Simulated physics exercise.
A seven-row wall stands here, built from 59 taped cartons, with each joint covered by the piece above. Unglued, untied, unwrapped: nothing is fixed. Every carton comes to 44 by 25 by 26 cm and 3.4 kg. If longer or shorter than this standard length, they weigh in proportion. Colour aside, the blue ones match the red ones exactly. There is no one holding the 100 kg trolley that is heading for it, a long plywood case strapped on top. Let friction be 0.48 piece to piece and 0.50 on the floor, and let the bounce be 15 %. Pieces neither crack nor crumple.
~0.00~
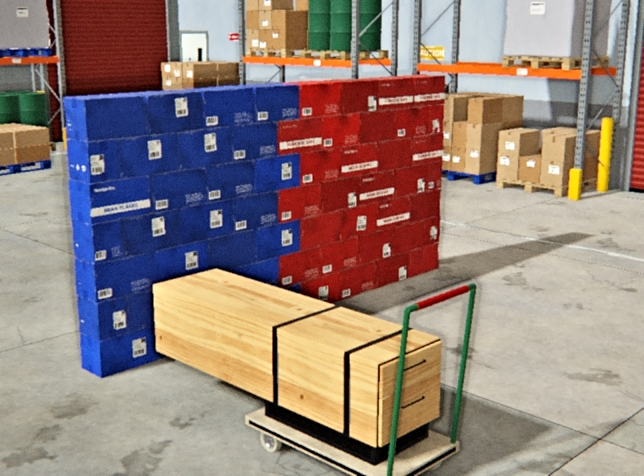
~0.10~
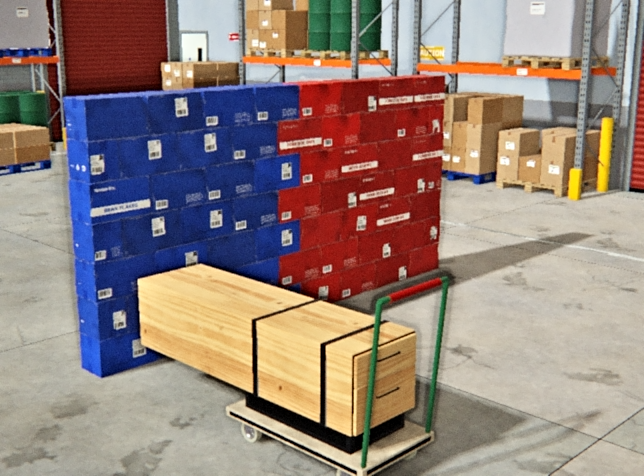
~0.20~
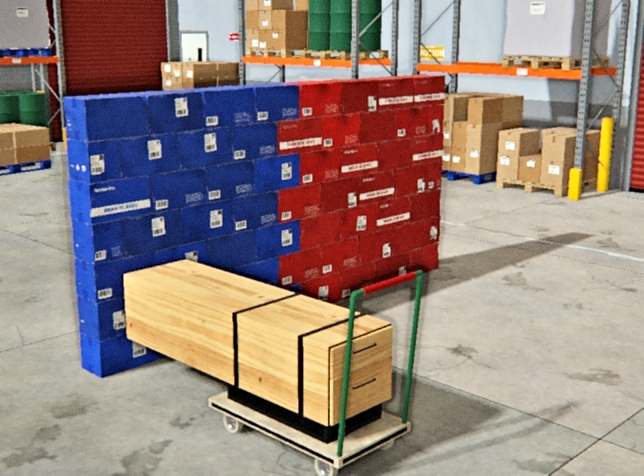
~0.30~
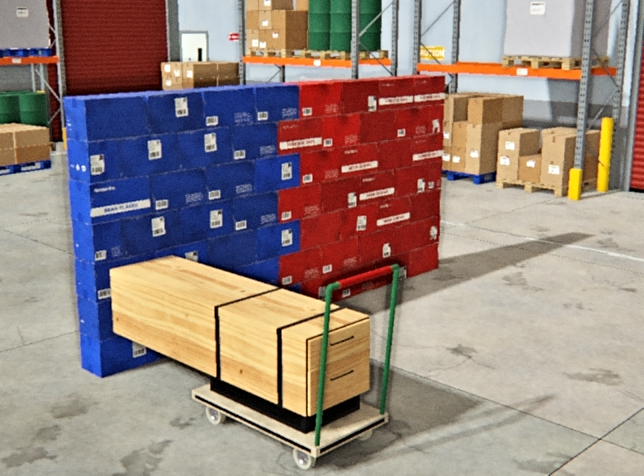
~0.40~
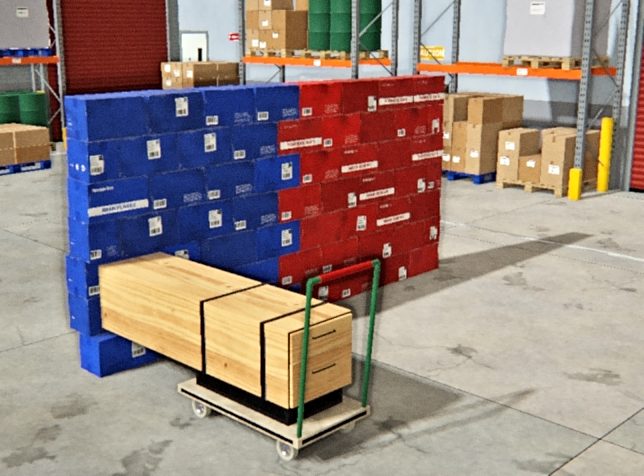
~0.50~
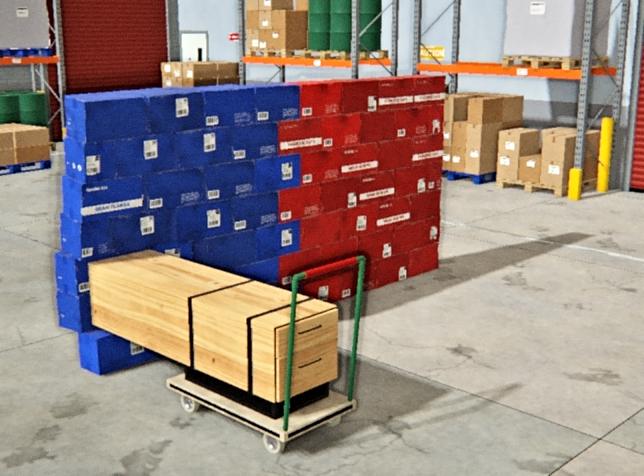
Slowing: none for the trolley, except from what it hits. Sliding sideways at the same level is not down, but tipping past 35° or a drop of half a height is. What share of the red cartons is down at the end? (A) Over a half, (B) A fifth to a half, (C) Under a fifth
Option C: Under a fifth.
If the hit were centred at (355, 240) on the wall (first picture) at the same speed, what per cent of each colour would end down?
Down at the end: Red 80 percent, blue 10 percent.
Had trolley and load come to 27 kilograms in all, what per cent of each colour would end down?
The split would be red 0, then blue 0 per cent.
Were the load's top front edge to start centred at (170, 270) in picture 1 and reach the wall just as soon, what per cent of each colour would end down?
Result - red: 0%; blue: 60%.
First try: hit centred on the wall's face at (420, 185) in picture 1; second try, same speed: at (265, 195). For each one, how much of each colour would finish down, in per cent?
Down by colour - red: 60%, then 20%; blue: 0%, then 50%.
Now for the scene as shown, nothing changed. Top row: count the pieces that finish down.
Top row tally: 2.
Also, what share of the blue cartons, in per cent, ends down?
Blue share down - 30 in a hundred.
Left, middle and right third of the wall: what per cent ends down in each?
The thirds come out at 40 on the left, 0 in the middle and 0 on the right, in per cent.
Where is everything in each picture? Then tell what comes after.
In the first frame (pixels give the middle of a visible side), load (160, 307) 49 cm short of the wall; top red carton (361, 97); top blue carton (278, 104); none has stirred.
In the second frame, load (144, 301) 33 cm short of the wall; top red carton (361, 97).
In the third frame, load (130, 296) 17 cm short of the wall; top red carton (361, 97).
In the fourth frame, load (116, 290) 20 mm short of the wall; top red carton (361, 97).
In the fifth frame, load (104, 286) 11 cm into the wall's line; top red carton (361, 97); movement in 7 of them.
In the sixth frame, load (94, 283) 21 cm into the wall's line; top red carton (361, 97); top blue carton (279, 104); steepest lean 6°, the carton at (95, 239); movement in 14 of them.
After 0.76 s, load 41 cm past the wall's line, still rolling; none of the 31 red cartons down (3 of 59 in all colours); top red carton unmoved.
After 1.80 s, load 79 cm past the wall's line, still rolling; none of the 31 red cartons down (4 of 59 in all colours); top red carton unmoved.
After 2.88 s, load 82 cm past the wall's line, stopped; none of the 31 red cartons down (9 of 59 in all colours); top red carton unmoved.
In the end (4.3 s), load 82 cm past the wall's line, stopped; none of the 31 red cartons down (9 of 59 in all colours); top red carton unmoved; top blue carton unmoved. That is 0 per cent. From the last view, middles, top red carton near (350, 96), top blue carton near (268, 103).
